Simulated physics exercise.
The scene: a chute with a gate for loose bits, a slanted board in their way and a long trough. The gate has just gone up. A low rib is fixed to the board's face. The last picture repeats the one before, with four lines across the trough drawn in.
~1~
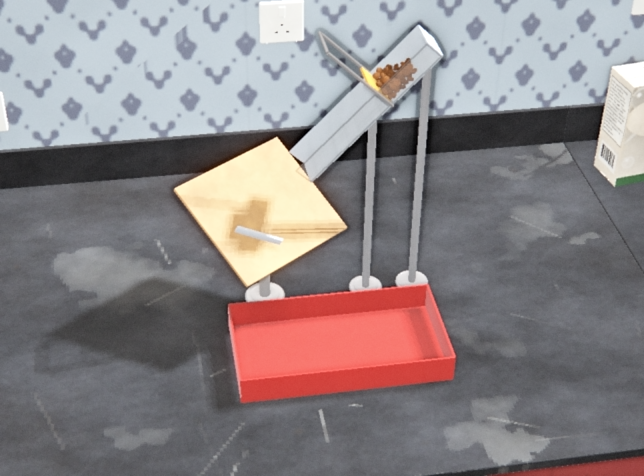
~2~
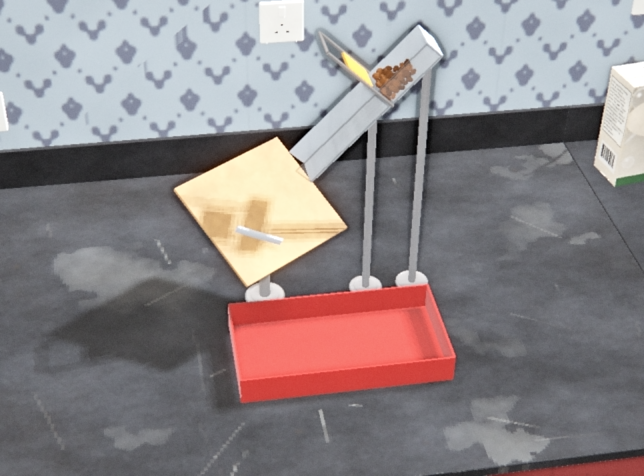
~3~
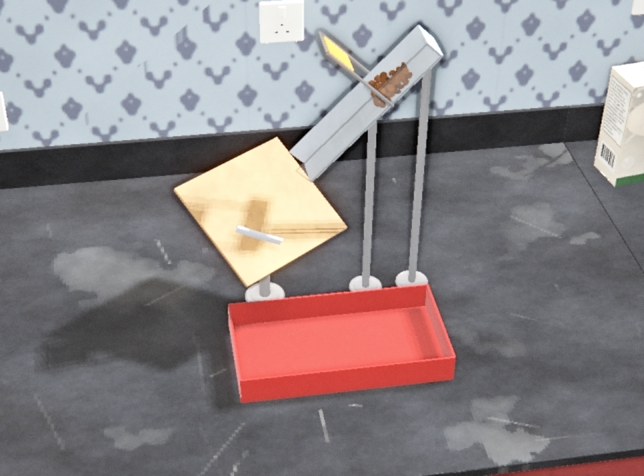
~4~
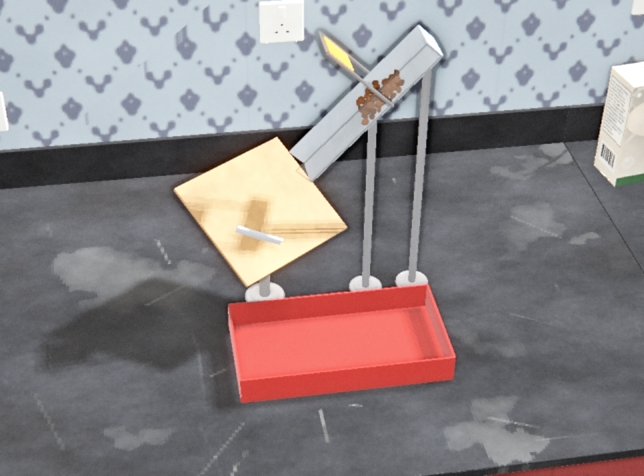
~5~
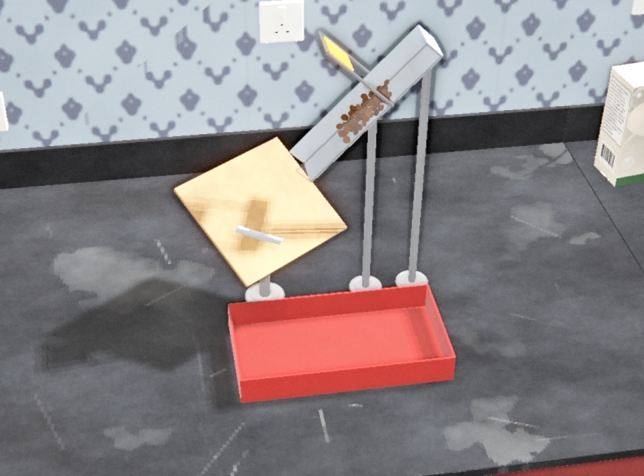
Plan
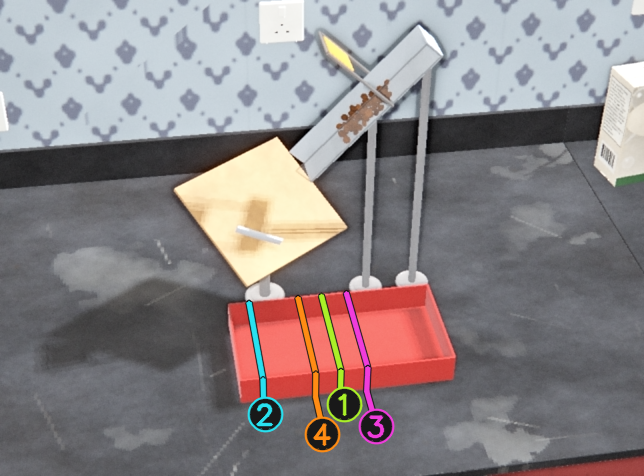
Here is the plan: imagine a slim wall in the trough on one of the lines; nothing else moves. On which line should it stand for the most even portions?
The best line is 1.
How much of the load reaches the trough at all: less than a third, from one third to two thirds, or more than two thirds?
It is more than two thirds.
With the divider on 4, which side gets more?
The right side.
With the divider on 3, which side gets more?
The left side.
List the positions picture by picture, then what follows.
In the first frame, load behind the gate at (391, 80), bits of dog kibble; lip of the chute at (308, 173), sloping fairly steeply.
In the second frame, middle of the board at (263, 208), tilted fairly steeply; middle of its low edge at (299, 256); of its high edge at (227, 162).
In the third frame, front corners of the trough at (241, 380) and (455, 357), empty; front of the load at (377, 103).
In the fourth frame, middle of the load at (377, 97); its front at (365, 122), about a quarter of the way to the lip; rib from (238, 227) to (283, 240).
In the fifth frame, middle of the load at (367, 111); its front at (342, 134), about half of the way to the lip.
On the marked copy, line 1 crosses the front rim at (340, 370); line 2 crosses the front rim at (262, 378); line 3 crosses the front rim at (367, 367); line 4 crosses the front rim at (315, 372).
Choosing 1, of what is caught, about half on the left of the divider, about half on the right.
Choosing 2, of what is caught, none on the left of the divider, all on the right.
Choosing 3, of what is caught, nearly all on the left of the divider, a small part on the right.
Choosing 4, of what is caught, a small part on the left of the divider, nearly all on the right.
